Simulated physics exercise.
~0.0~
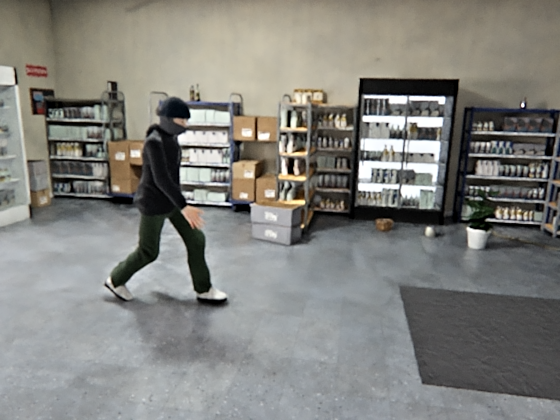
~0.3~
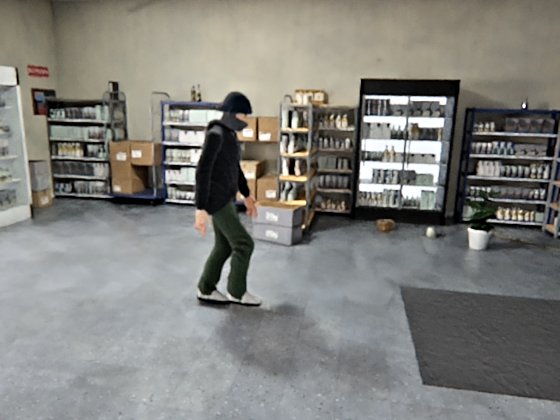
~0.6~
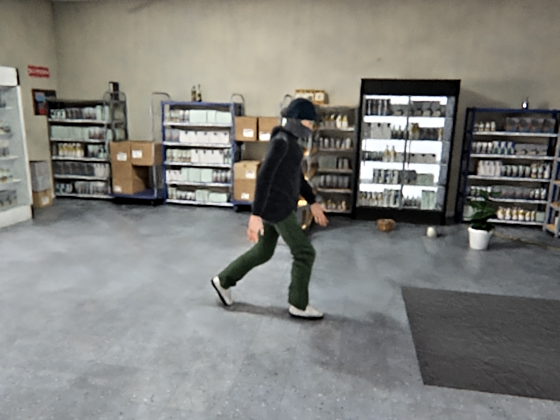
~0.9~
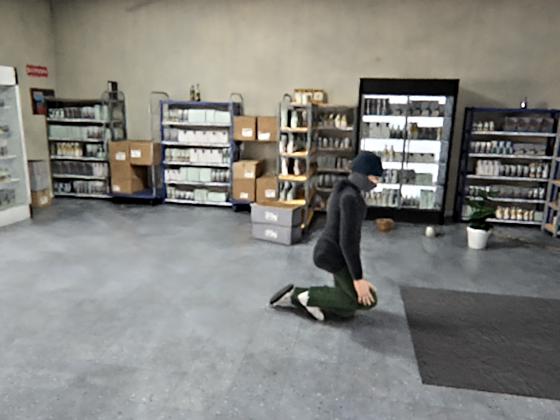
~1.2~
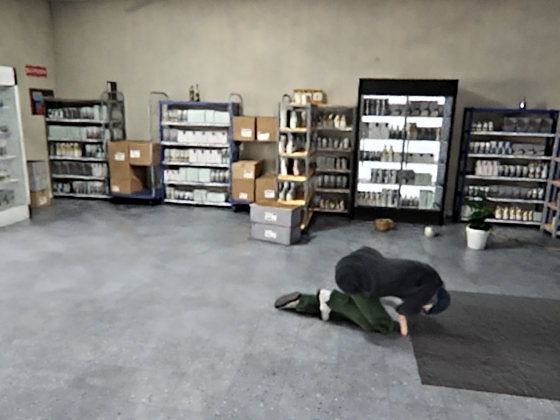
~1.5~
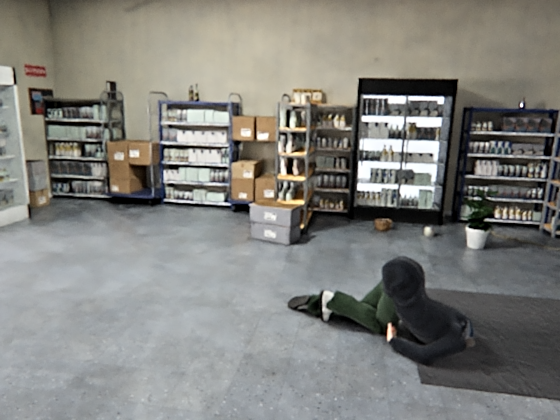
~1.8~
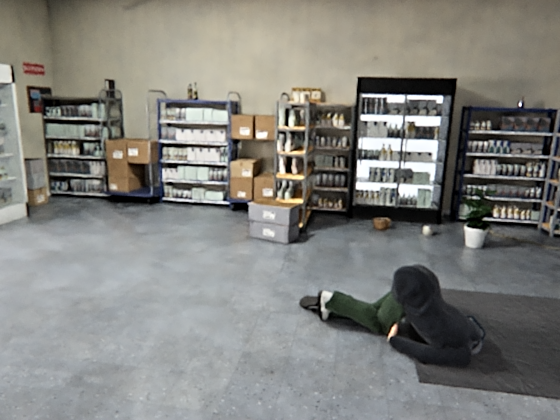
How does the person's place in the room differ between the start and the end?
At the start the person is upright and walking on the bare floor at the left side of the room. By the end the person is lying down toward the lower right, with head and chest over the near edge of the black mat.
